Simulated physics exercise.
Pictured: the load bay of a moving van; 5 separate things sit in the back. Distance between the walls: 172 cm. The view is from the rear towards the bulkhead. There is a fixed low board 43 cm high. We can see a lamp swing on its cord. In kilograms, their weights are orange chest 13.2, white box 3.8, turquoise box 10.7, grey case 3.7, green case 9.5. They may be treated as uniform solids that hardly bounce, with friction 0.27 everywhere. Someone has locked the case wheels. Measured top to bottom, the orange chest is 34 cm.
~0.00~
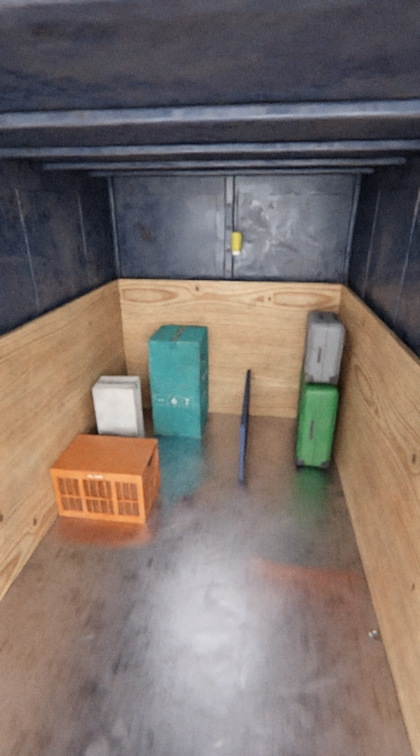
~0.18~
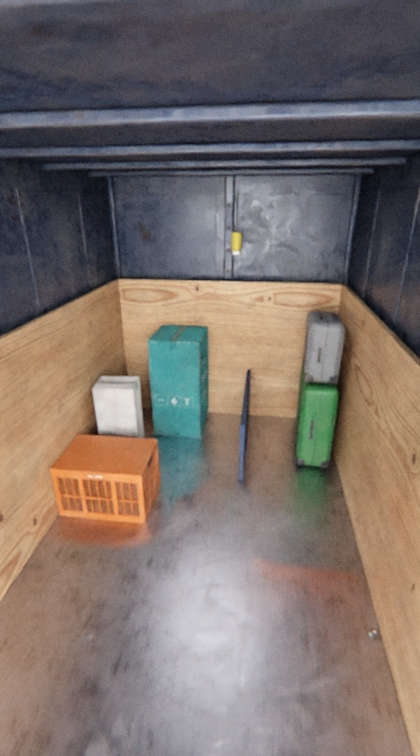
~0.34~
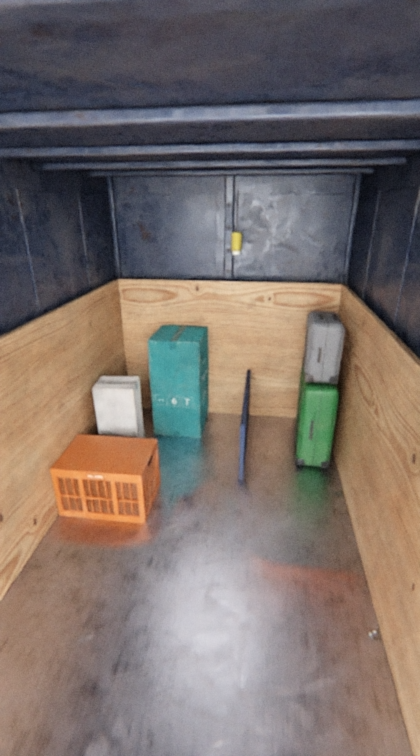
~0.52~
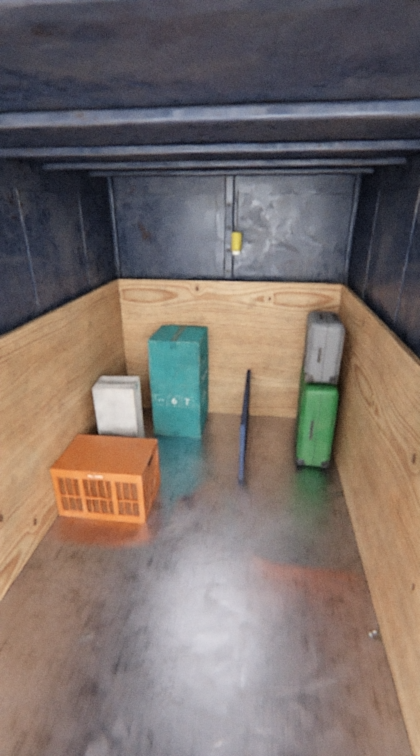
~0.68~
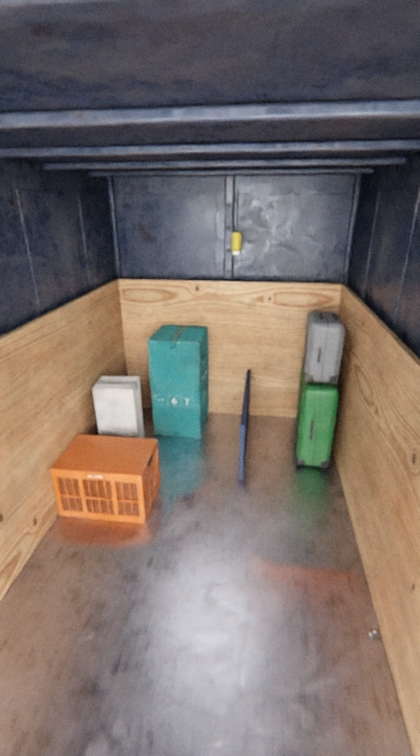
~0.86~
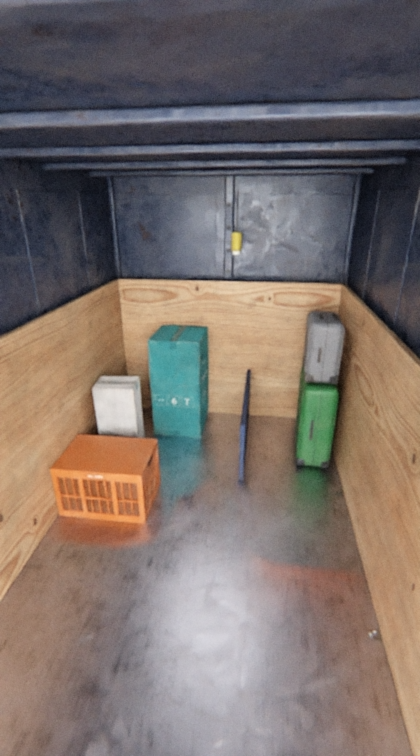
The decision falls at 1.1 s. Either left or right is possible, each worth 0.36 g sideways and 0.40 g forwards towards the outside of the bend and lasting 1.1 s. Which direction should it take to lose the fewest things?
Left.
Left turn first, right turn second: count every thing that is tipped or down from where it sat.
For left it's 0, for right it's 1.
Turning left. At 1.56 s, push 0.40 g forwards, 0.36 g right; white box moved 10 cm near (134, 416); orange chest moved 10 cm near (125, 470); grey case moved 11 cm.
After 1.76 s, push 0.40 g forwards, 0.36 g right; orange chest moved 30 cm near (151, 457); white box moved 29 cm near (156, 408); grey case moved 21 cm.
After 1.96 s, push 0.38 g forwards, 0.35 g right; orange chest moved 54 cm near (184, 447); white box moved 36 cm near (168, 410); grey case moved 31 cm.
In the end (2.8 s), not toppled but over 15 cm from the start, orange chest, white box, grey case and green case; the last one under 15 cm from the start. In the last view, orange chest near (199, 447), white box near (175, 411).
Turning right instead, grey case tipped over or down from where it sat, 1 of 5 in all.
